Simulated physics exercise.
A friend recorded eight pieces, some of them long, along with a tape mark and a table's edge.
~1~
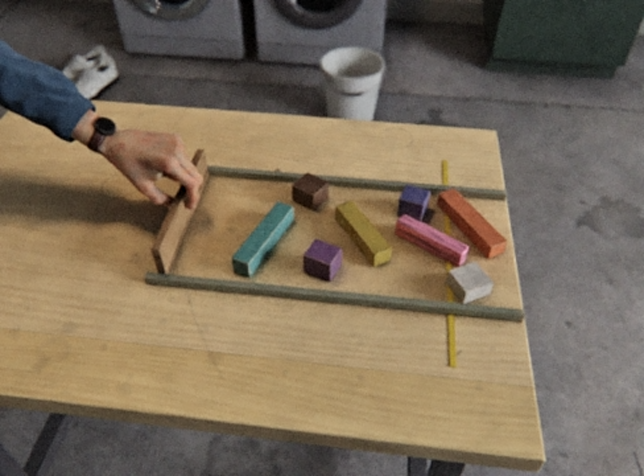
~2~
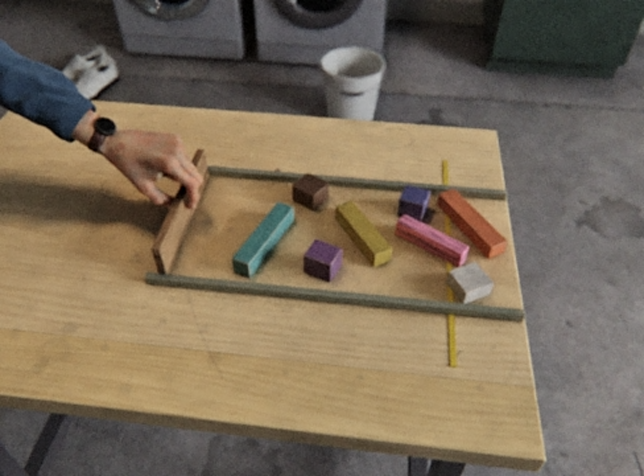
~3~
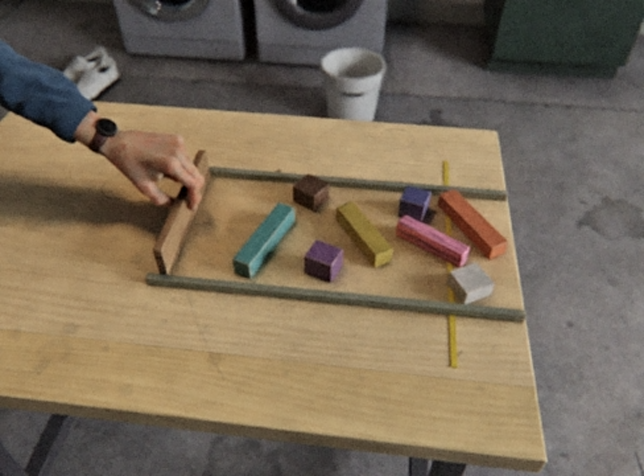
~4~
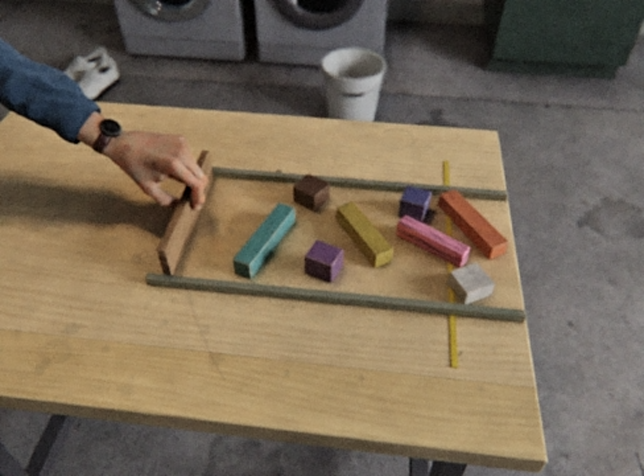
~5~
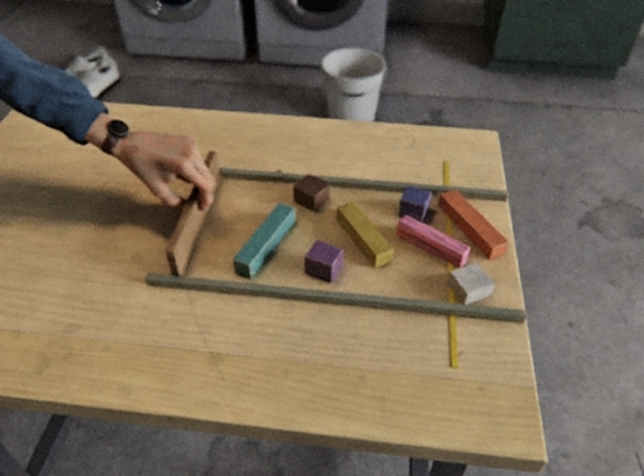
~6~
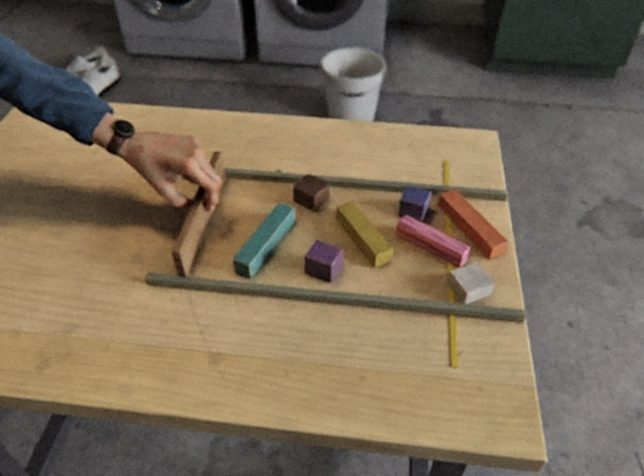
To begin with, a hand holds a wooden board upright at the left end of two rails on a table, with colourful blocks and bars lying between them. The hand then slides the board a short way right, towards the turquoise bar, while the blocks and bars stay still.
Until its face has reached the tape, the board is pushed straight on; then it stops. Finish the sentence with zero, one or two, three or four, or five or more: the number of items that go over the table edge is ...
The number of items that go over the table edge is one or two.
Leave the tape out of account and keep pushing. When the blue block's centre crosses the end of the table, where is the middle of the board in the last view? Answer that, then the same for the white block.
(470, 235) and then (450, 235), give or take.
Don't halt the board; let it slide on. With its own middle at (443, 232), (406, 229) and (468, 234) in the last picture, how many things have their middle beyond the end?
1; 0; 3.
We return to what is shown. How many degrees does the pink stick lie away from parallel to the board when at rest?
It comes to around 30 degrees.
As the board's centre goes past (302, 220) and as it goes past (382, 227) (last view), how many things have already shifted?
At that stage 3; at the next, 6.
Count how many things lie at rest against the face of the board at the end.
The number is 2.
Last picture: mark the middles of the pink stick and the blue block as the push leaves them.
About (510, 240), and the other about (491, 204).
A little later, none off yet; orange bar at rest near (471, 223); white block at rest near (470, 283); pink stick at rest near (432, 241).
Next, none off yet; orange bar shifted a little near (490, 222); white block shifted a little near (488, 287); pink stick shifted a little near (474, 237).
When it is over, the number that fall off is one or two; down, orange bar.
